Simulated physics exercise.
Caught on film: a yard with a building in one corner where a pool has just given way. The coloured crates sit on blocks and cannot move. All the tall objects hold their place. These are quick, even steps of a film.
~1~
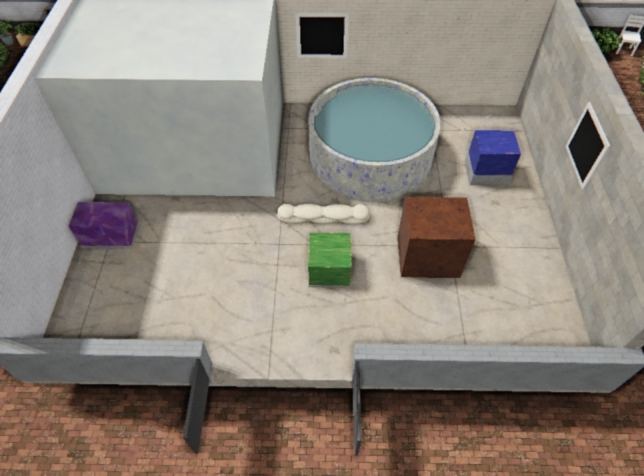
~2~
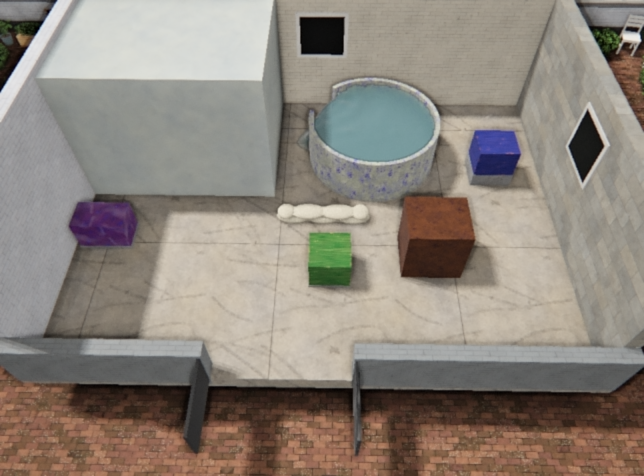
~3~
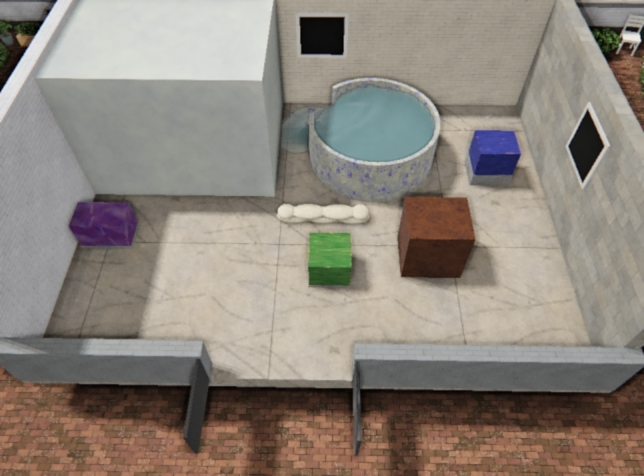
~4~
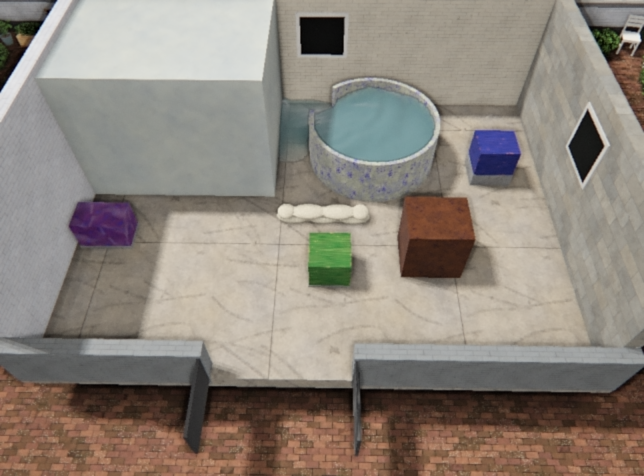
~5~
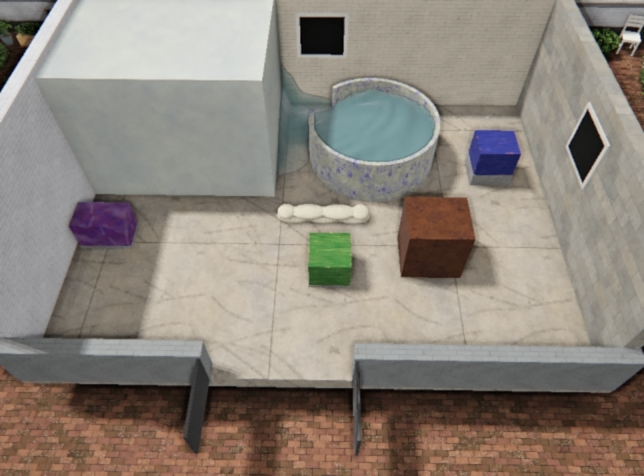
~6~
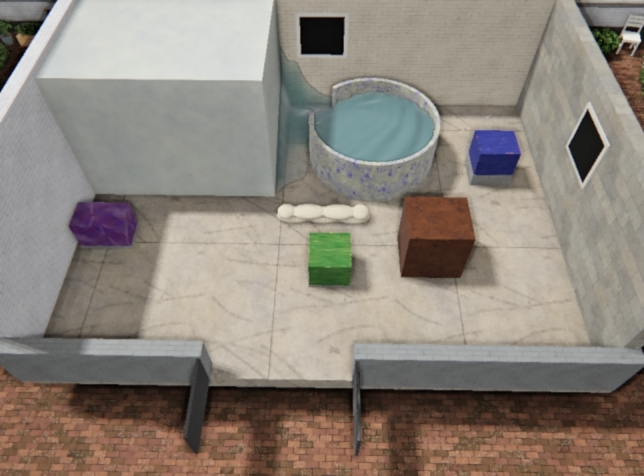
Water pours from a gap in the round pool's left side and spreads beside the building.
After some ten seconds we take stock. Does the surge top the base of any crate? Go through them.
One by one: The purple crate is soaked; the blue crate keeps dry; the green crate is soaked.
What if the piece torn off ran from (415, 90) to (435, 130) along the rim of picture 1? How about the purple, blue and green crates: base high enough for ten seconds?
In short: The purple one gets wet; the blue one is wetted; the green one takes water.
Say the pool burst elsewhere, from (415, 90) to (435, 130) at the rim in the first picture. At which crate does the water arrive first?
That is the blue one.
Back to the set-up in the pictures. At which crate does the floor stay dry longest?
The purple one.
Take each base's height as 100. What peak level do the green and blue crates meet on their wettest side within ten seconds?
Near 210 and 50 in a hundred.
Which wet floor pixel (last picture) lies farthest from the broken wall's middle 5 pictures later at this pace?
Roughly at (262, 246).
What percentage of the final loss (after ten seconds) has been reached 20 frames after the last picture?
Near 0 in a hundred.
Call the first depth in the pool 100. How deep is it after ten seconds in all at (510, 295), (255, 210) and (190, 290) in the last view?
Roughly 6, 4 and 12 per cent, in turn.
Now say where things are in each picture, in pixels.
The first frame shows the round tank at (374, 122) is whole and still.
In the second frame, the front is at (302, 144), out from the gap at (321, 121).
In the third frame, water pours out at (321, 124) and has run to (298, 111).
In the fourth frame, the front is at (285, 104), out from the gap at (321, 125).
In the fifth frame, the front is at (279, 174), out from the gap at (321, 125).
In the sixth frame, the front is at (277, 187), out from the gap at (321, 124).
A moment on, water covers 10 % of the floor; the purple crate not reached, the blue crate not reached, the green crate not reached.
Next, water covers 30 % of the floor; the purple crate not reached, the blue crate not reached, the green crate water round its plinth.
Then, water covers 60 % of the floor; the purple crate not reached, the blue crate water round its plinth, the green crate water round its plinth.
Later, water covers 85 % of the floor; the purple crate water round its plinth, the blue crate water round its plinth, the green crate water round its plinth.
In the end, water covers 95 % of the floor; the purple crate was topped, the blue crate stayed above the water, the green crate was topped.
